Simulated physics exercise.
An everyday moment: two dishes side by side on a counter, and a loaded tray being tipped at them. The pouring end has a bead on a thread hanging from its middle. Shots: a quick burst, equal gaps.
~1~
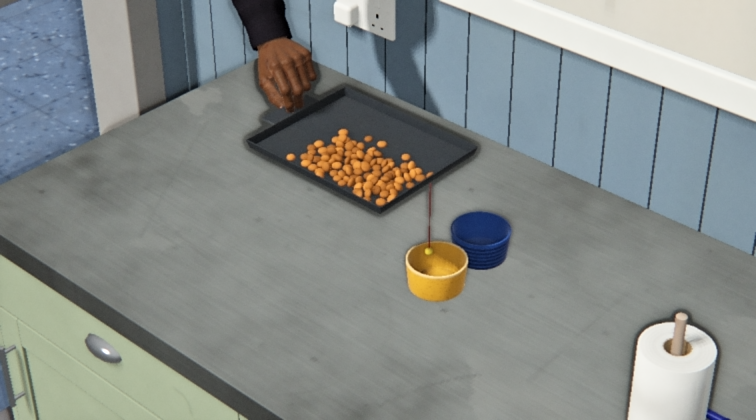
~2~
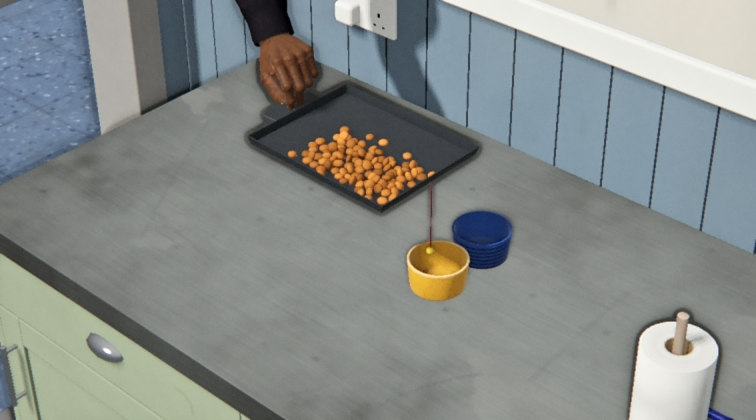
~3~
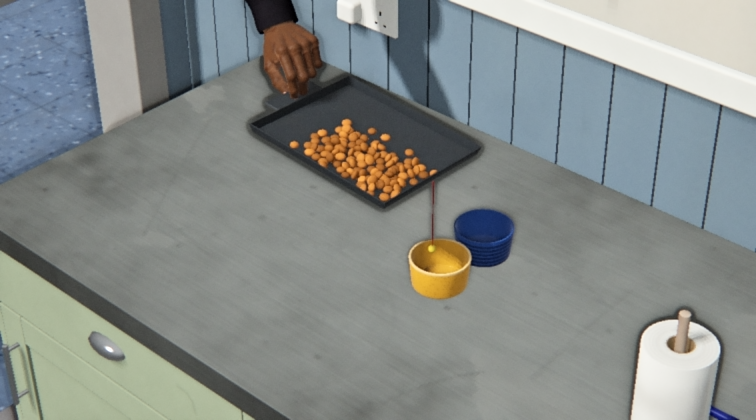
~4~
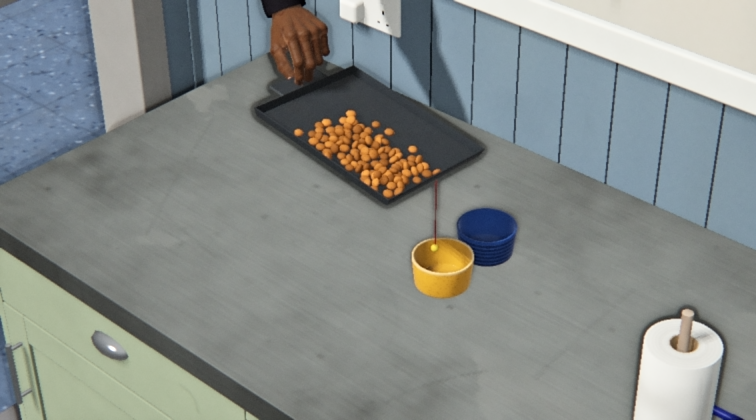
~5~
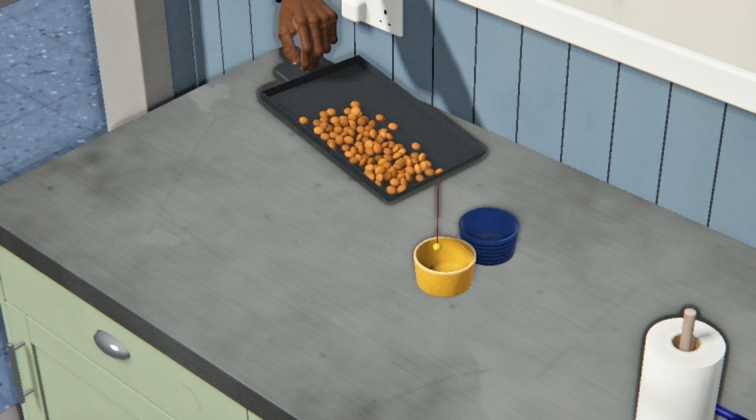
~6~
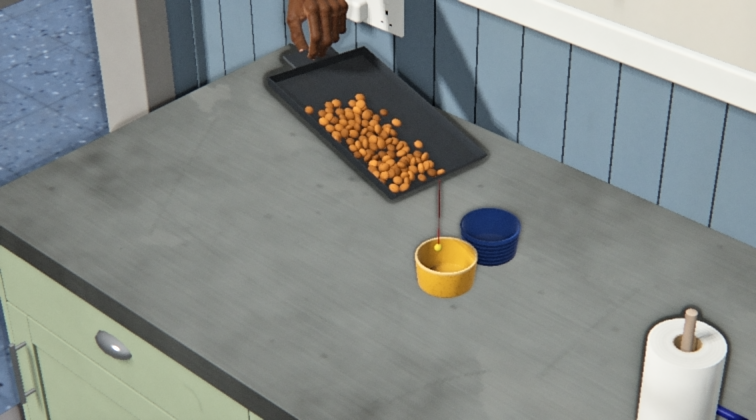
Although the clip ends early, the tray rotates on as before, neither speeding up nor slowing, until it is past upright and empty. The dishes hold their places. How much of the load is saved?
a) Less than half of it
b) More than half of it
Option b: More than half of it.
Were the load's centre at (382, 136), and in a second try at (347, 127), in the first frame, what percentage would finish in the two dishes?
That would be 70 per cent, and then 50 per cent.
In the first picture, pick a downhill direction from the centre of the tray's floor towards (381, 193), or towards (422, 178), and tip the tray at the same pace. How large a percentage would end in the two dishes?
Shares: 0 %, then 20 %.
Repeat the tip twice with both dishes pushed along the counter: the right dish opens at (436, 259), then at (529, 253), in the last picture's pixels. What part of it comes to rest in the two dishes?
Close to 0 in a hundred, then close to 10 in a hundred.
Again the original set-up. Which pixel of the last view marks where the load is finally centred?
The centre comes to rest close to (487, 252).
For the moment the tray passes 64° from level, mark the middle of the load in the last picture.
About (451, 160).
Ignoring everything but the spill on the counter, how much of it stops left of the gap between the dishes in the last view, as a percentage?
About 30 per cent.
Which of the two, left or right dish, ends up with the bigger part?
The one in question is the right-side one.
Soon, tray tipped steeply; nearly all on the tray; a small part in the air.
A while on, tray tipped past a quarter turn; a stray few on the tray; a small part in the left dish; about half in the right dish; about a quarter outside both; about a quarter in the air.
Towards the end, tray tipped past a quarter turn; a small part in the left dish; about half in the right dish; about a third outside both.
Finally, tray tipped past a quarter turn; a small part in the left dish; about half in the right dish; about a third outside both.
